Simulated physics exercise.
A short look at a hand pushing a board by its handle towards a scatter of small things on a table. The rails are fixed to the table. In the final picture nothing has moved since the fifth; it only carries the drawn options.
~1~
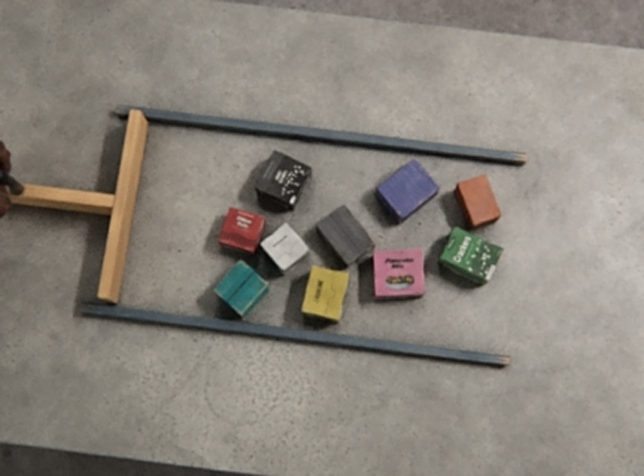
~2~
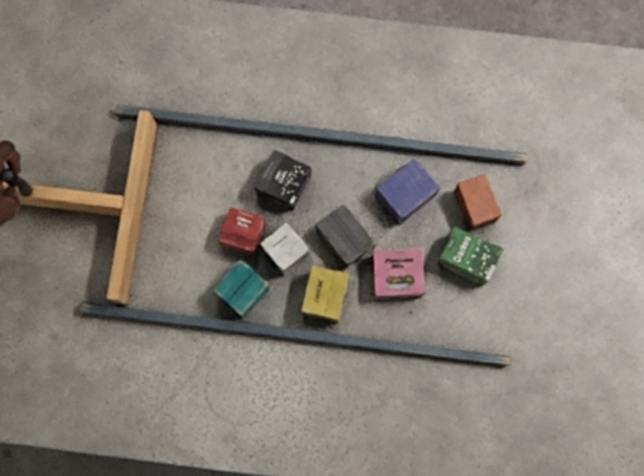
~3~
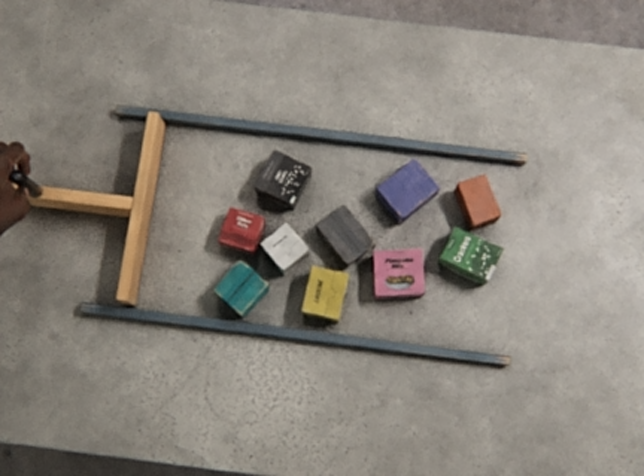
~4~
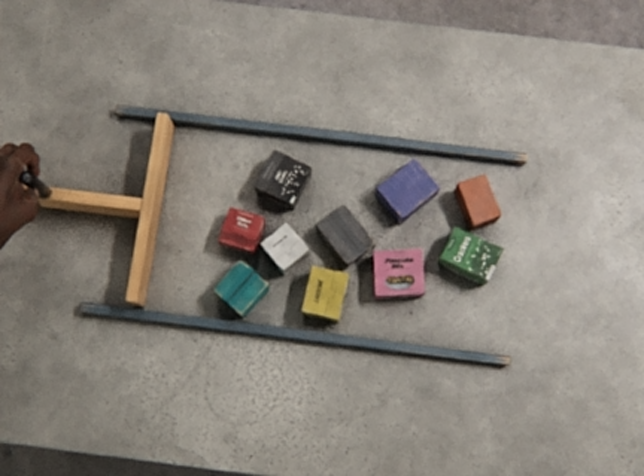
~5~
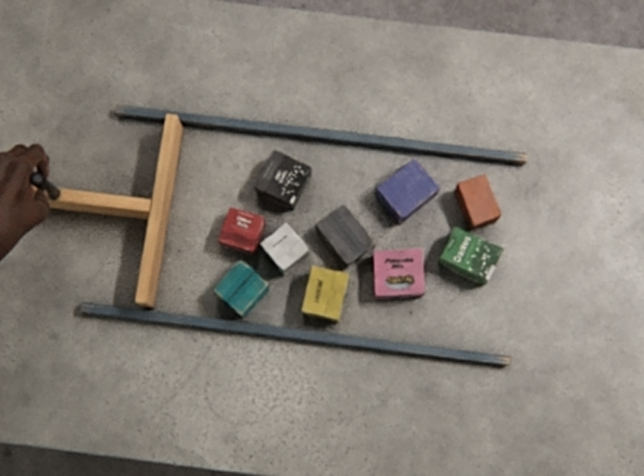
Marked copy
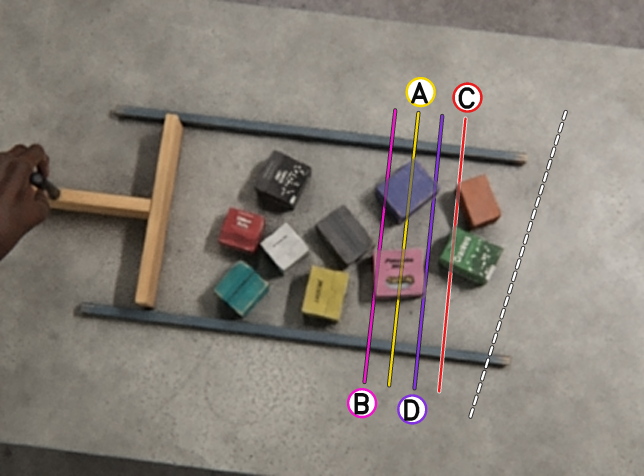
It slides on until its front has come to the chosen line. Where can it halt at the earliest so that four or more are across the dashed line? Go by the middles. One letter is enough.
Enough are across by C.
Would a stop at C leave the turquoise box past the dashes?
By then, no.
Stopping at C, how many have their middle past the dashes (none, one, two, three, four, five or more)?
In all, four.
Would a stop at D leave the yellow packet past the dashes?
No.
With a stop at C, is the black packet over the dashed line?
No.
On the copy, A at (404, 245); B at (380, 242); C at (453, 251); D at (429, 248); the dashed line at (520, 259).
On C. First, board (263, 219); green packet (470, 256); orange block (478, 203); none across.
Then, board (369, 232); green packet (520, 253); pink packet (475, 293); none across.
Finally, board (453, 242); green packet (575, 247); pink packet (556, 307); four across.
By contrast, A gets only one across; B gets only one across; D gets only two across.
